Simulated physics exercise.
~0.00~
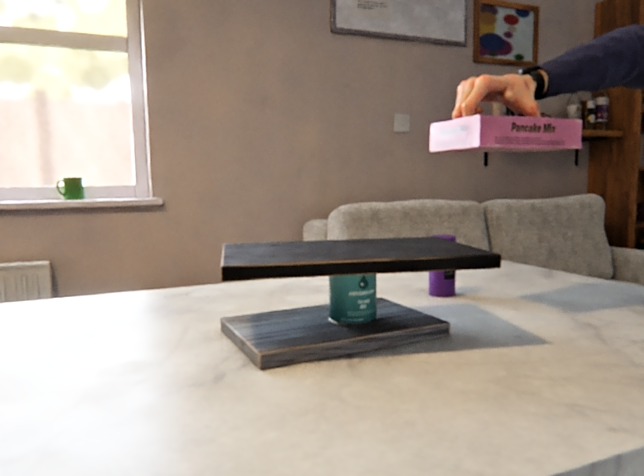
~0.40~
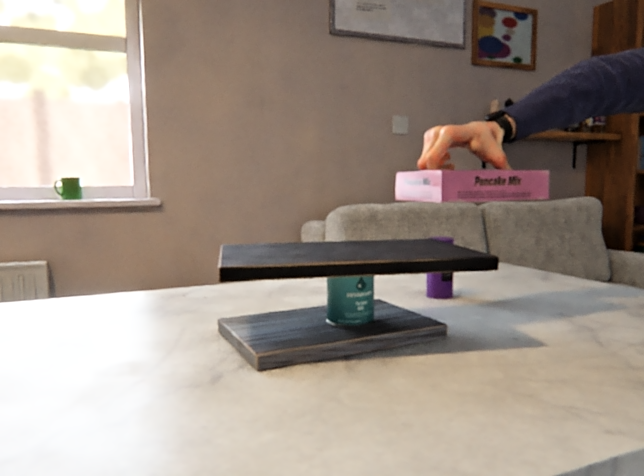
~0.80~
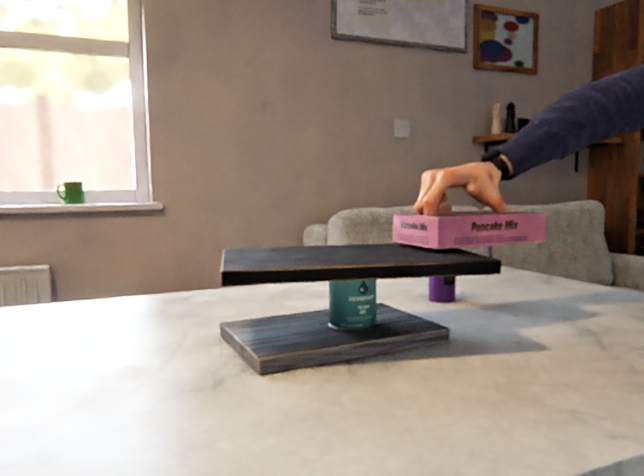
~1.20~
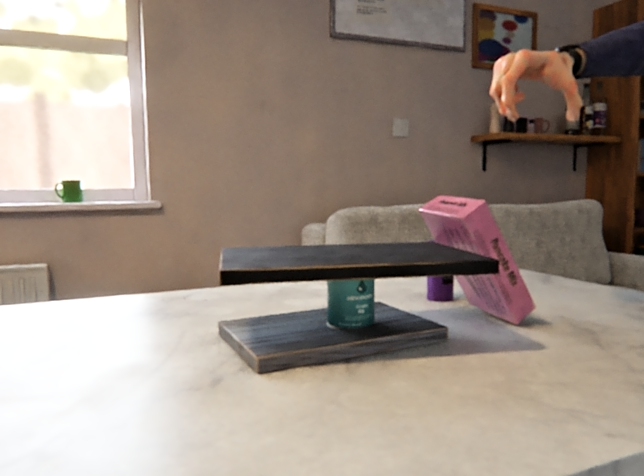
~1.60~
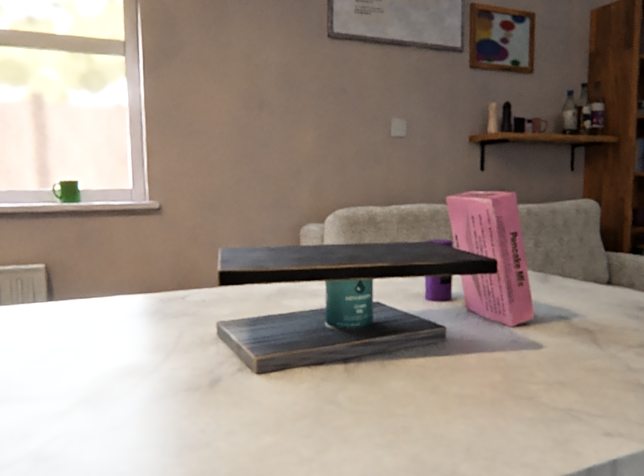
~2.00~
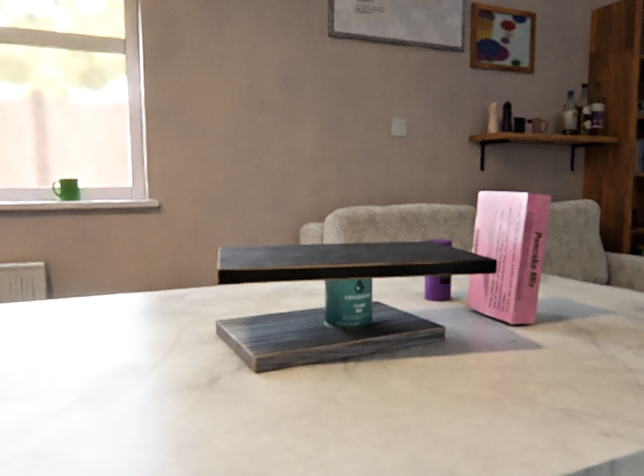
In the video, a hand lowers a pink pancake mix box onto the right end of a black board resting on a turquoise tin and grey board, then lets go. The box tips off the right edge and swings upright on the table, while the boards and tin stay in place.
